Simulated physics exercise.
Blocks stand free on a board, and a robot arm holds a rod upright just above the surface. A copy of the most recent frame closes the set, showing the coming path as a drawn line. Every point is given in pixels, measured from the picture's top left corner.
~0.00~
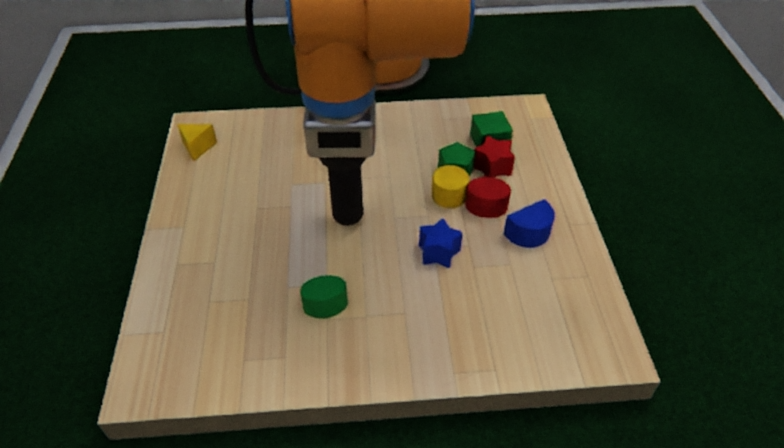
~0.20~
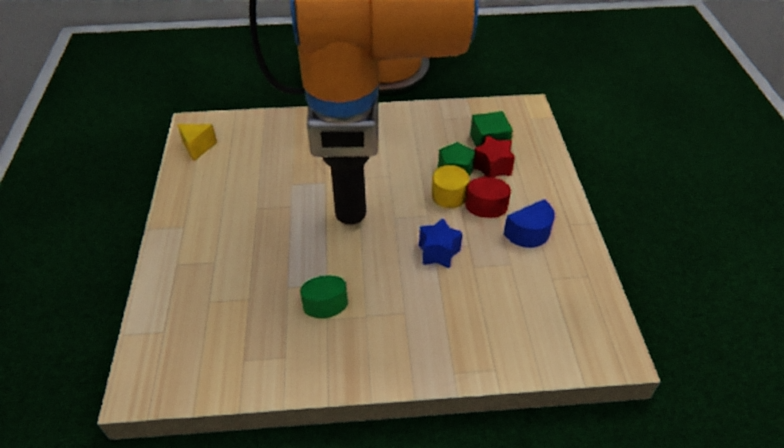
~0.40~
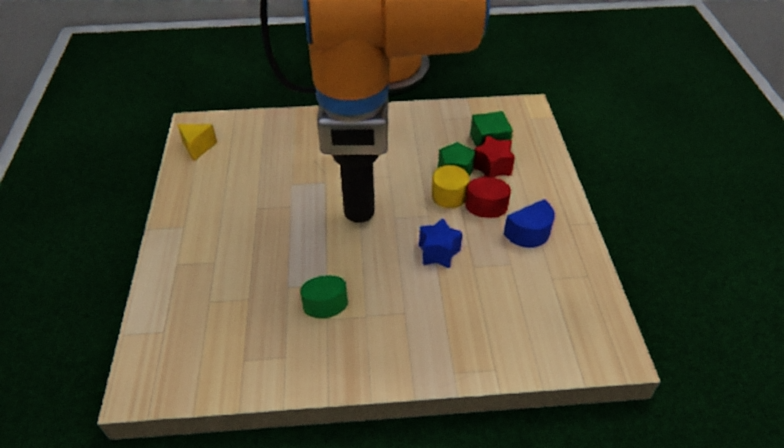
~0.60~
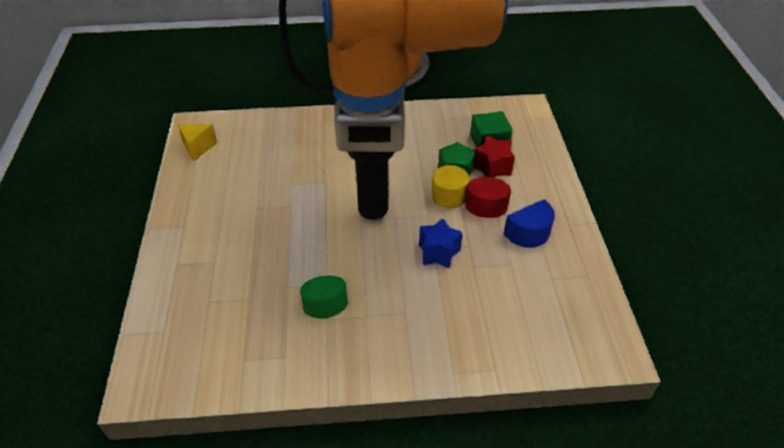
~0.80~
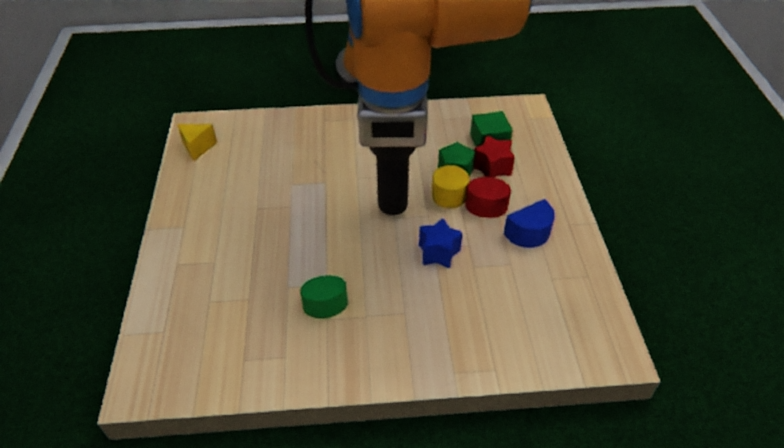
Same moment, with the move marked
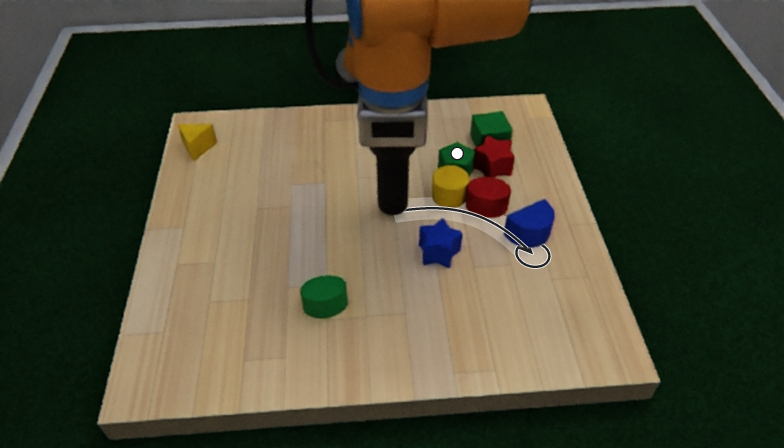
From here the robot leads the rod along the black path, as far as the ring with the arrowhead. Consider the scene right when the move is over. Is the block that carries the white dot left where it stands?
No, I don't think so.
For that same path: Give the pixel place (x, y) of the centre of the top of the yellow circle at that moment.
Its top middle: (472, 170).
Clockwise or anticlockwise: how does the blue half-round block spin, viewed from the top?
Watching from overhead, you'd notice the blue half-round block rotating counter-clockwise.
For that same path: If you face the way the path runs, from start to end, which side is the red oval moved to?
It is pushed towards the left-hand side.
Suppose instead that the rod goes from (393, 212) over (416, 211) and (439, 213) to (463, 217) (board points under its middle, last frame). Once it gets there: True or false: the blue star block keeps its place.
True - the claim holds.
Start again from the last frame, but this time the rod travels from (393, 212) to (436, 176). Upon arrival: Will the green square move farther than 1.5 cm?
I expect not.
The line goes from (393, 212) over (444, 209) and (493, 223) to (533, 254); the dot is on the green five-sided block.
The first path, step by step. One third of the way, rod at (446, 202); yellow circle at (466, 172); green five-sided block at (457, 149); red oval at (499, 189), turned 15° clockwise.
Two thirds of the way, rod at (495, 217); yellow circle at (472, 170); green five-sided block at (457, 148); red oval at (525, 191), turned 15° anticlockwise.
At the end, rod at (534, 248); yellow circle at (472, 170); green five-sided block at (457, 148); red oval at (527, 191), turned 20° anticlockwise; blue half-round block at (563, 226), turned 80° anticlockwise.
